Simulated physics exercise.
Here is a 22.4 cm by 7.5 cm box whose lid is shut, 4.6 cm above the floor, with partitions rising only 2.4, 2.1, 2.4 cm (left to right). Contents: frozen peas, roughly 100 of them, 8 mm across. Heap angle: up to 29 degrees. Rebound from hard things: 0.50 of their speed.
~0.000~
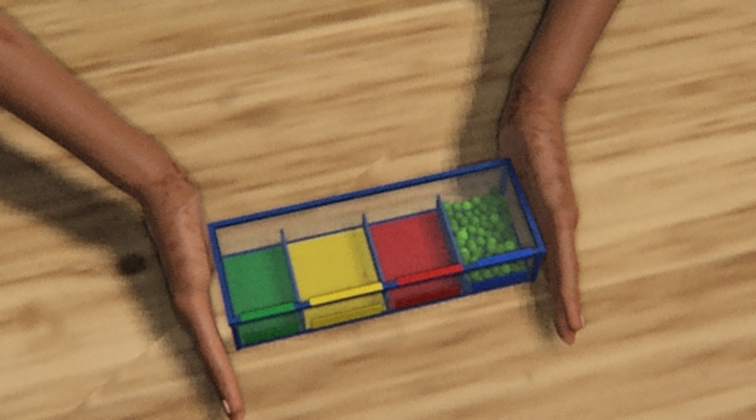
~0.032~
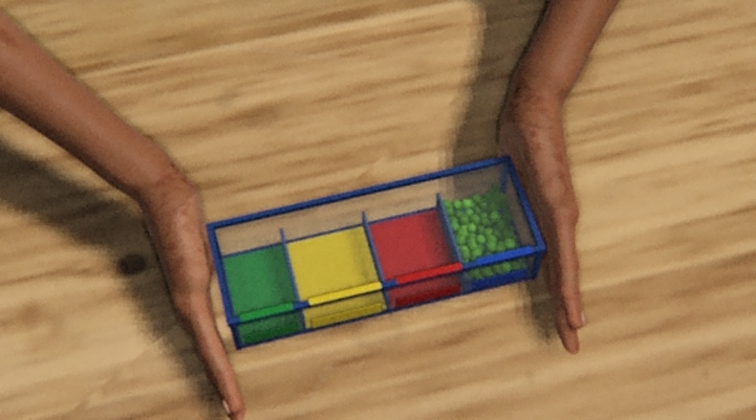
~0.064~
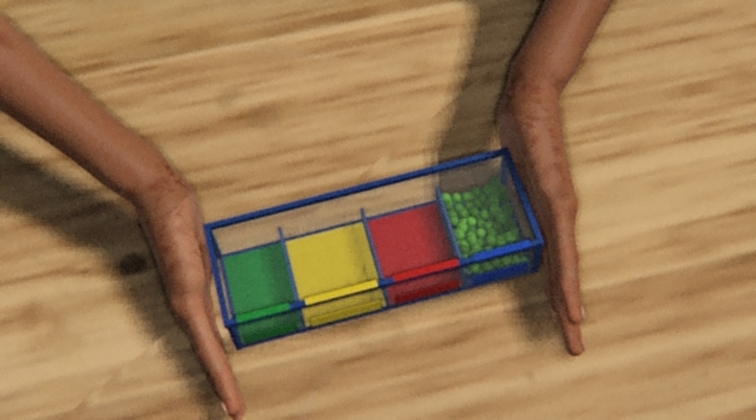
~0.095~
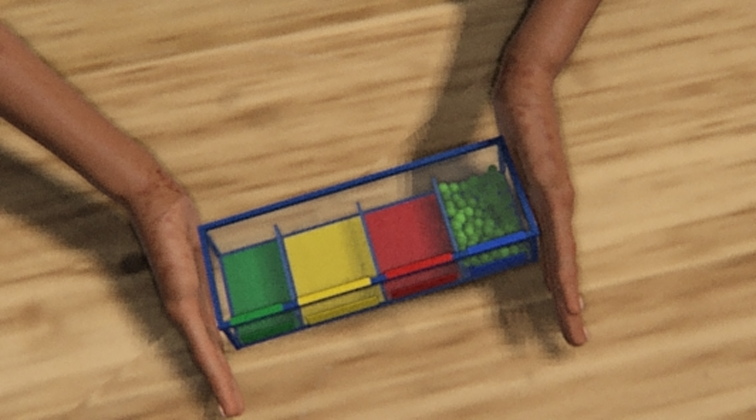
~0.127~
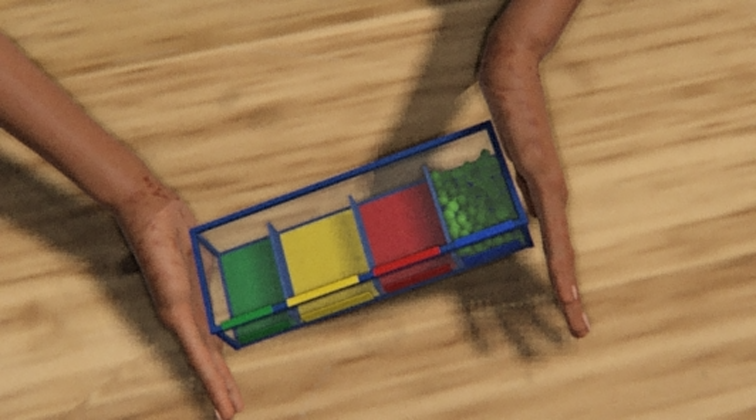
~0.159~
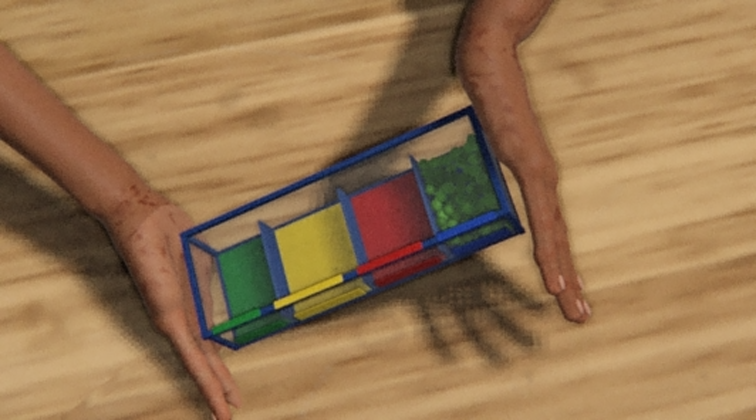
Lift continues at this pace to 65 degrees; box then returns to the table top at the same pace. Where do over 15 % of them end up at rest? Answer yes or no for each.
Red: Yes, blue: Yes, green: No, yellow: Yes.
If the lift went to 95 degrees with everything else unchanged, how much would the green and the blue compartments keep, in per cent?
In that case green 35, blue 5.
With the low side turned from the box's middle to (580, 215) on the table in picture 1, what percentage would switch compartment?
About 0 per cent.
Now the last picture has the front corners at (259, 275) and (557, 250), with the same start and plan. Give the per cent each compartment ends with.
Red = 0 %; blue = 100 %; green = 0 %; yellow = 0 %.
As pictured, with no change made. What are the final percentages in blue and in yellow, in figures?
In the blue compartment 30 percent, in the yellow 40 percent.
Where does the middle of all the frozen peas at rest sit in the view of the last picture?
In the last view, approximately (396, 278).
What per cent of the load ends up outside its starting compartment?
Somewhere around 70 percent.
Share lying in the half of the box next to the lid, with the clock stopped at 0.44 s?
Close to 70 in a hundred.
After 0.44 s, tilt 62 degrees; red 35 %, blue 65 %.
After 0.62 s, tilt 23 degrees; red 30 %, blue 30 %, yellow 40 %.
After 0.92 s, tilt 0 degrees; red 30 %, blue 30 %, yellow 40 %.
At rest (1.4 s), red 30 %, blue 30 %, green 0 %, yellow 40 %.
